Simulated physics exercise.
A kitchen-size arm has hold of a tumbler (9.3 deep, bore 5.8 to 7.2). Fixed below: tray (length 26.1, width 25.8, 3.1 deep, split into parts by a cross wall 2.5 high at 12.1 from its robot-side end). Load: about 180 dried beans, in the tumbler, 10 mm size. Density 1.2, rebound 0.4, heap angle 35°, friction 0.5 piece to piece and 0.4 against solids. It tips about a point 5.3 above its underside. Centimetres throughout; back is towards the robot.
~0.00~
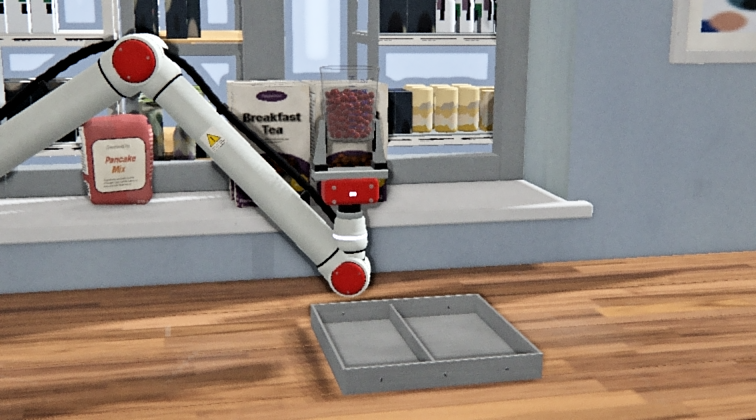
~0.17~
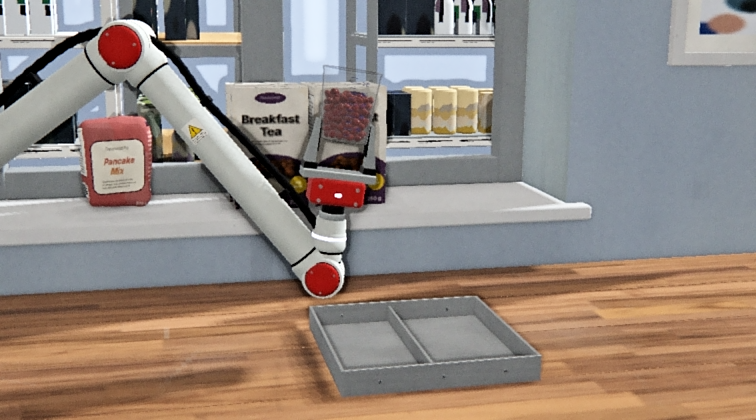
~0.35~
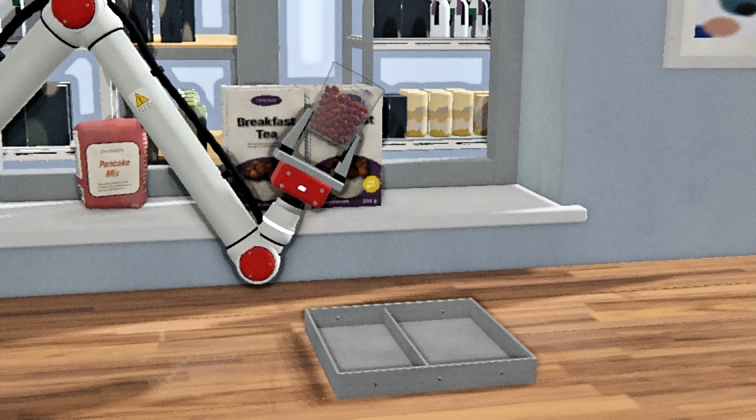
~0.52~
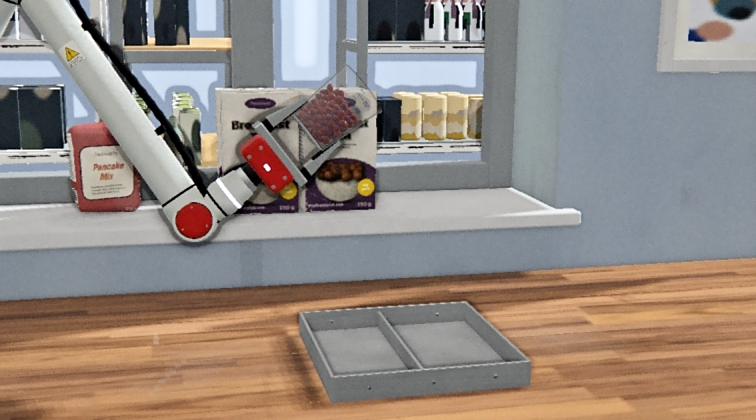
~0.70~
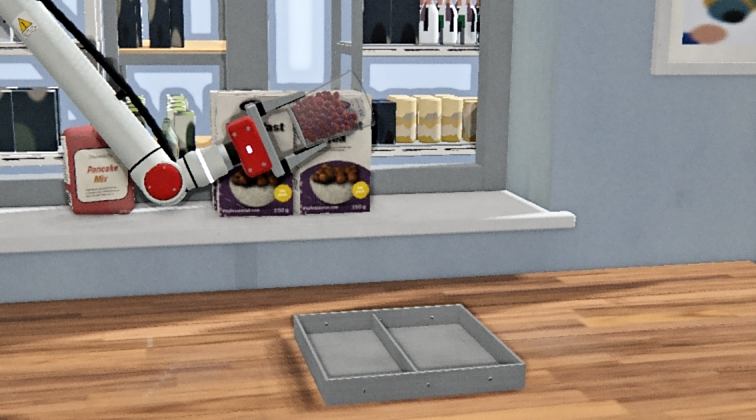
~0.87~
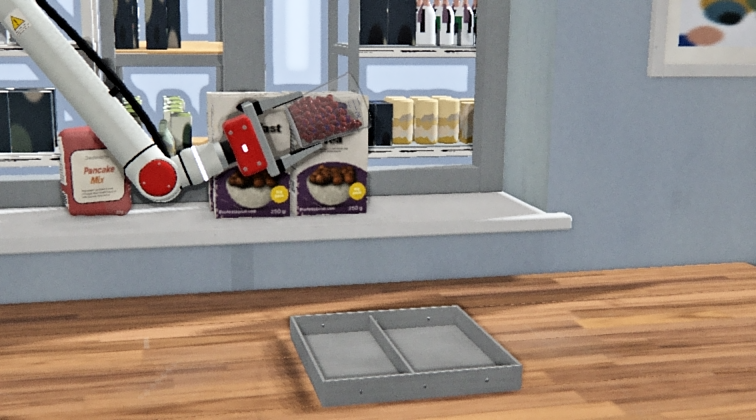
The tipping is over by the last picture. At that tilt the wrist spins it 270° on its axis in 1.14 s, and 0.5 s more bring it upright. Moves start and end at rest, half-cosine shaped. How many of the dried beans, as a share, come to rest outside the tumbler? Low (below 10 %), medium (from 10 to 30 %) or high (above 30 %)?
Answer: Low; below 10 % of the dried beans finish outside the tumbler.
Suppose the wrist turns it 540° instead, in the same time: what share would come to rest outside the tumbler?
In that case some 0 per cent.
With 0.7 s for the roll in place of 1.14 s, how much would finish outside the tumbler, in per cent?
Then about 0 per cent.
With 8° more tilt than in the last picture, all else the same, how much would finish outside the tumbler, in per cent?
It would be near 10 per cent.
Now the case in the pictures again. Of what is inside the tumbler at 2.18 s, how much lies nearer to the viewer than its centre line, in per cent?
About 40 per cent.
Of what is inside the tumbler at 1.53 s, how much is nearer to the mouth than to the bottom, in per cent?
Some 30 per cent.
After 1.53 s, tipped 69°, highest piece 38 above the table; 181 in the tumbler, 1 in flight or on a rim.
After 2.18 s, tipped 51°, highest piece 37 above the table; 180 in the tumbler, 1 in the robot-side part, 1 in the far-side part.
After 2.71 s, upright, highest piece 39 above the table; 180 in the tumbler, 1 in the robot-side part, 1 in the far-side part.
After 3.41 s, upright, highest piece 39 above the table; 180 in the tumbler, 1 in the robot-side part, 1 in the far-side part.
At rest, 180 in the tumbler, 1 in the robot-side part, 1 in the far-side part. That is 1 % outside the tumbler.
